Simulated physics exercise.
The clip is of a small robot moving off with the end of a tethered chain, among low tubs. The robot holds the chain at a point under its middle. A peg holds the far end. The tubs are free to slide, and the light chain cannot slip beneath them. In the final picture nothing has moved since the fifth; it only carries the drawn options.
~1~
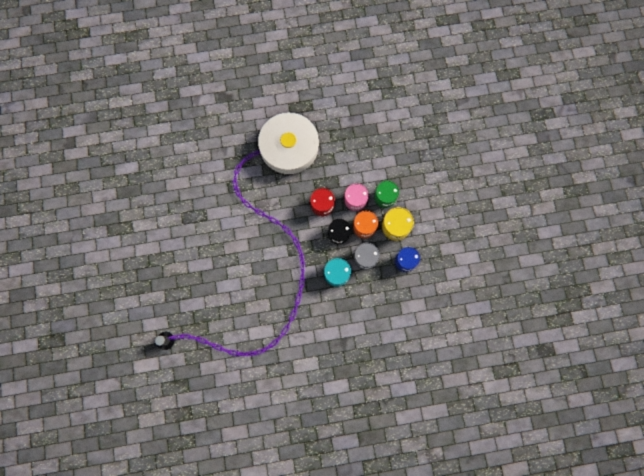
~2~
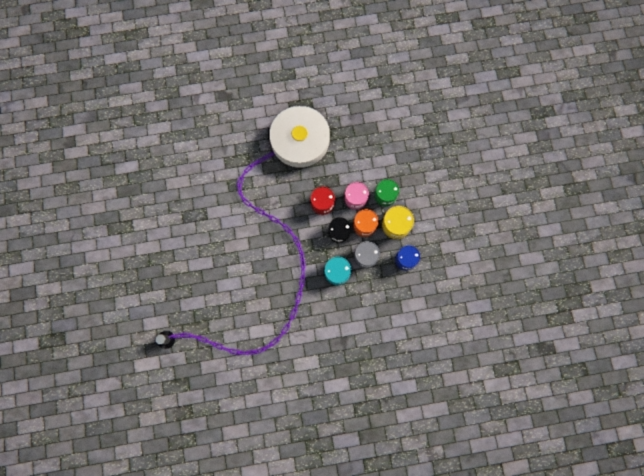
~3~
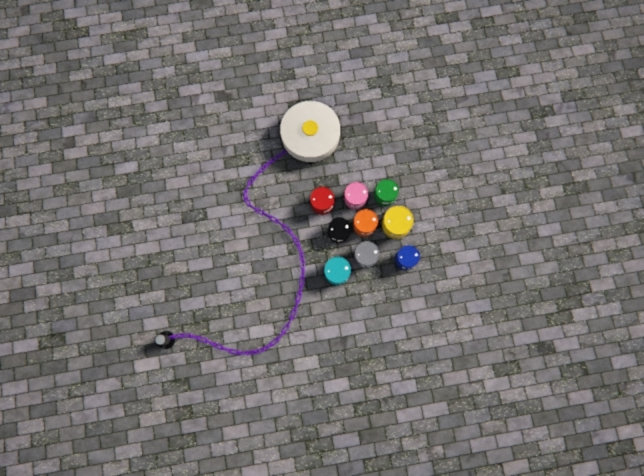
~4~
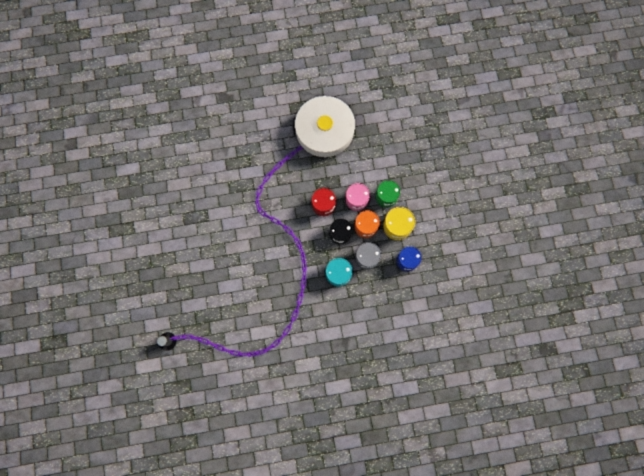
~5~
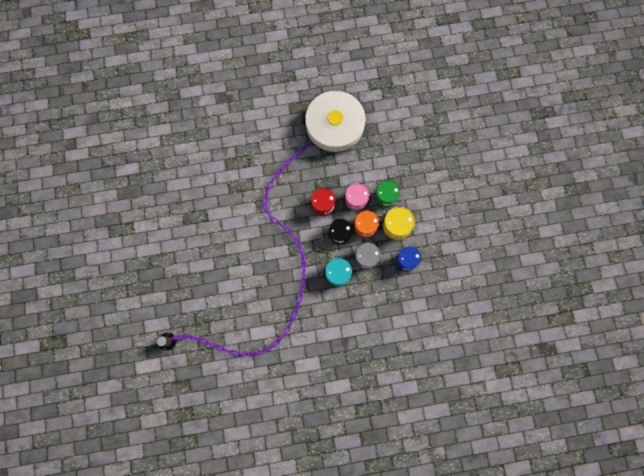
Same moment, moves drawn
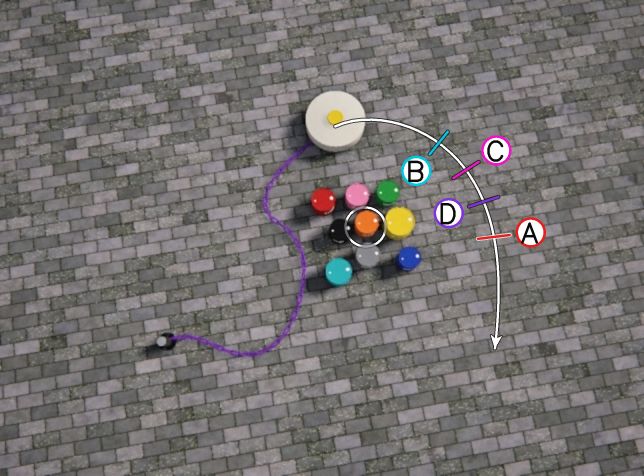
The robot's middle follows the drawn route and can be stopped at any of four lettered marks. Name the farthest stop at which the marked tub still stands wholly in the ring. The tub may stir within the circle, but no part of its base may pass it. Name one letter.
A is the last safe stop.
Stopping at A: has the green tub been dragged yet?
Yes.
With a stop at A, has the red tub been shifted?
Yes.
On the marked copy, A at (494, 237); B at (439, 143); C at (466, 170); D at (484, 202); the ring at (366, 227); the route from (335, 127) via (474, 182) to (495, 348).
Taking A. A third of the way, robot (411, 123); orange tub (366, 225).
Two thirds of the way, robot (472, 171); orange tub (366, 225).
When it is over, robot (497, 235); orange tub (367, 227); pink tub (360, 206); red tub (331, 213); green tub (385, 204); the orange tub is still in its ring.
As for the rest, B is safe but short; C is safe but short; D is safe but short.
